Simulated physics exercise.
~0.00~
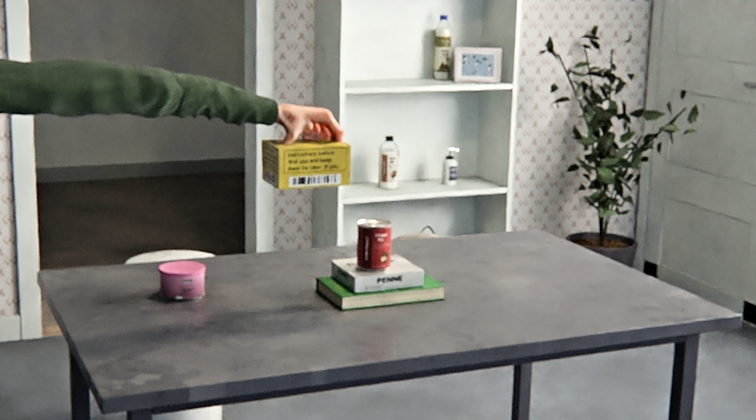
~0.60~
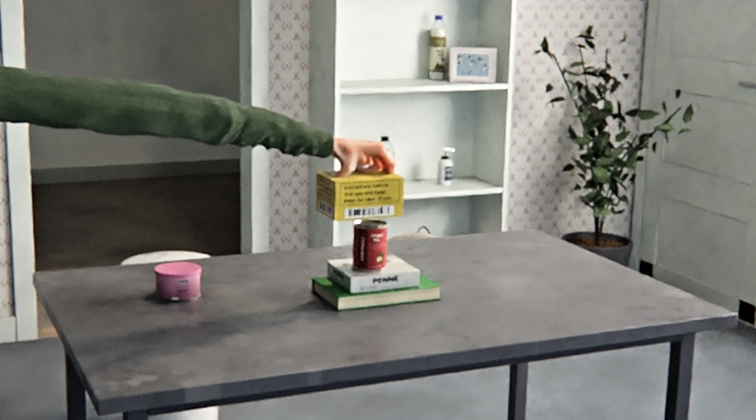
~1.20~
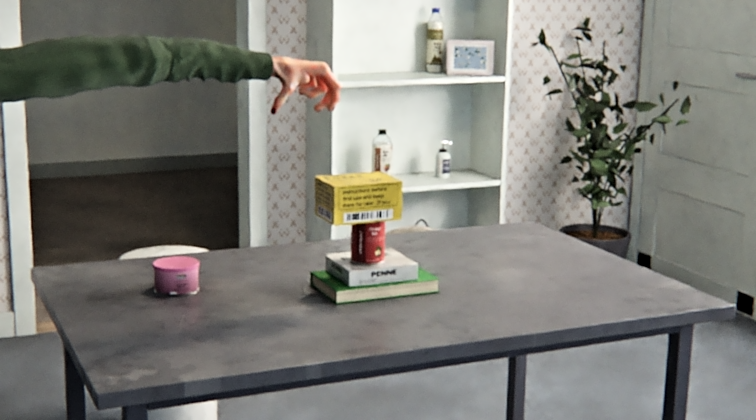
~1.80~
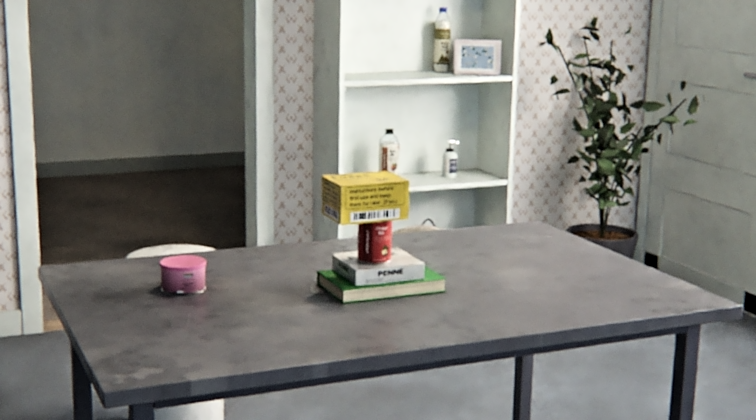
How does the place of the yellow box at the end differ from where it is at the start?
At the start the yellow box is held in the air, up and to the left of the red pot. At the end it is farther right and lower, resting on top of the red pot.
